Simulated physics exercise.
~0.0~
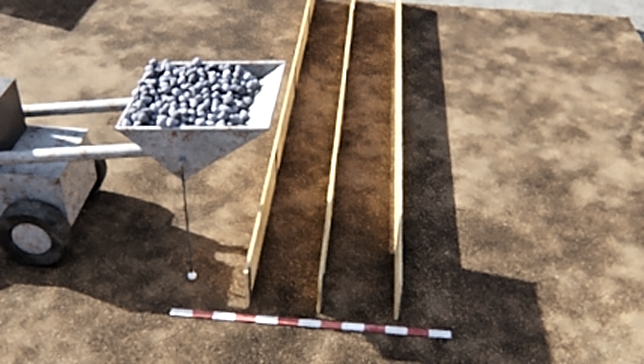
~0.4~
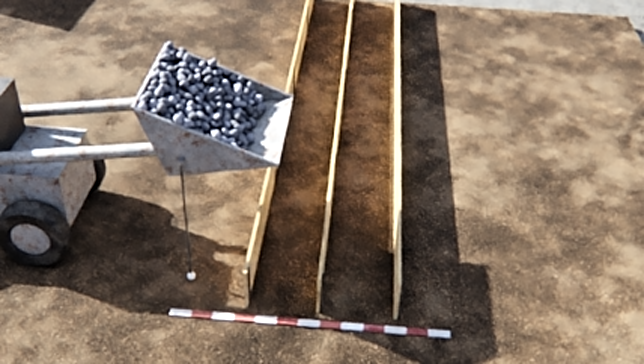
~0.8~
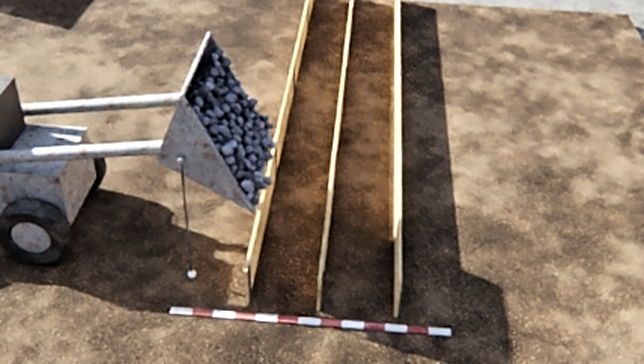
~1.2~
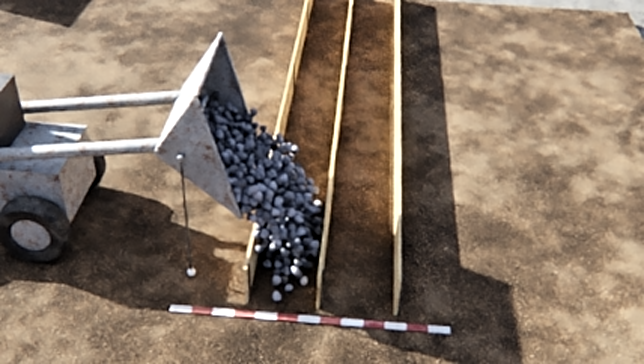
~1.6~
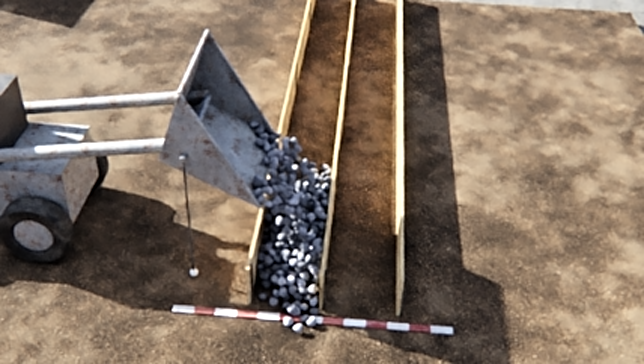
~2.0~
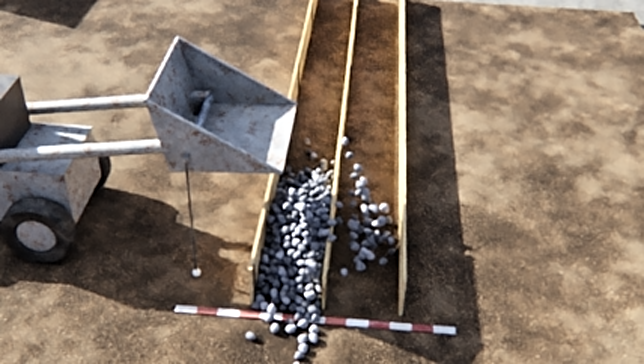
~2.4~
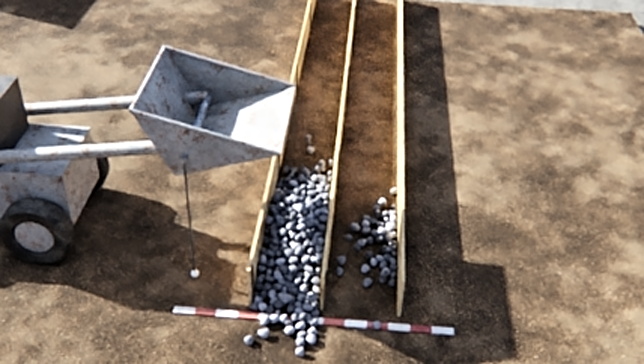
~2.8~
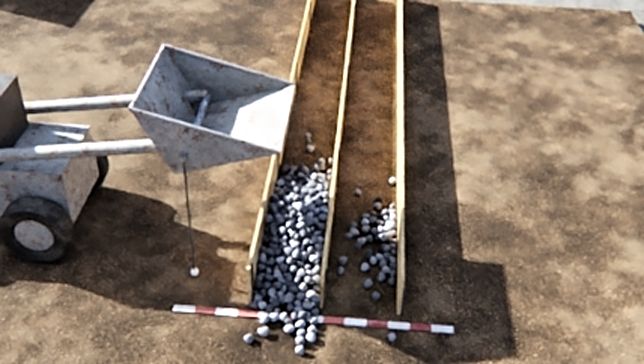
Compact loader tipping grey stones from its bucket between wooden planks, most settling in the near bay, then levelling the emptied bucket.
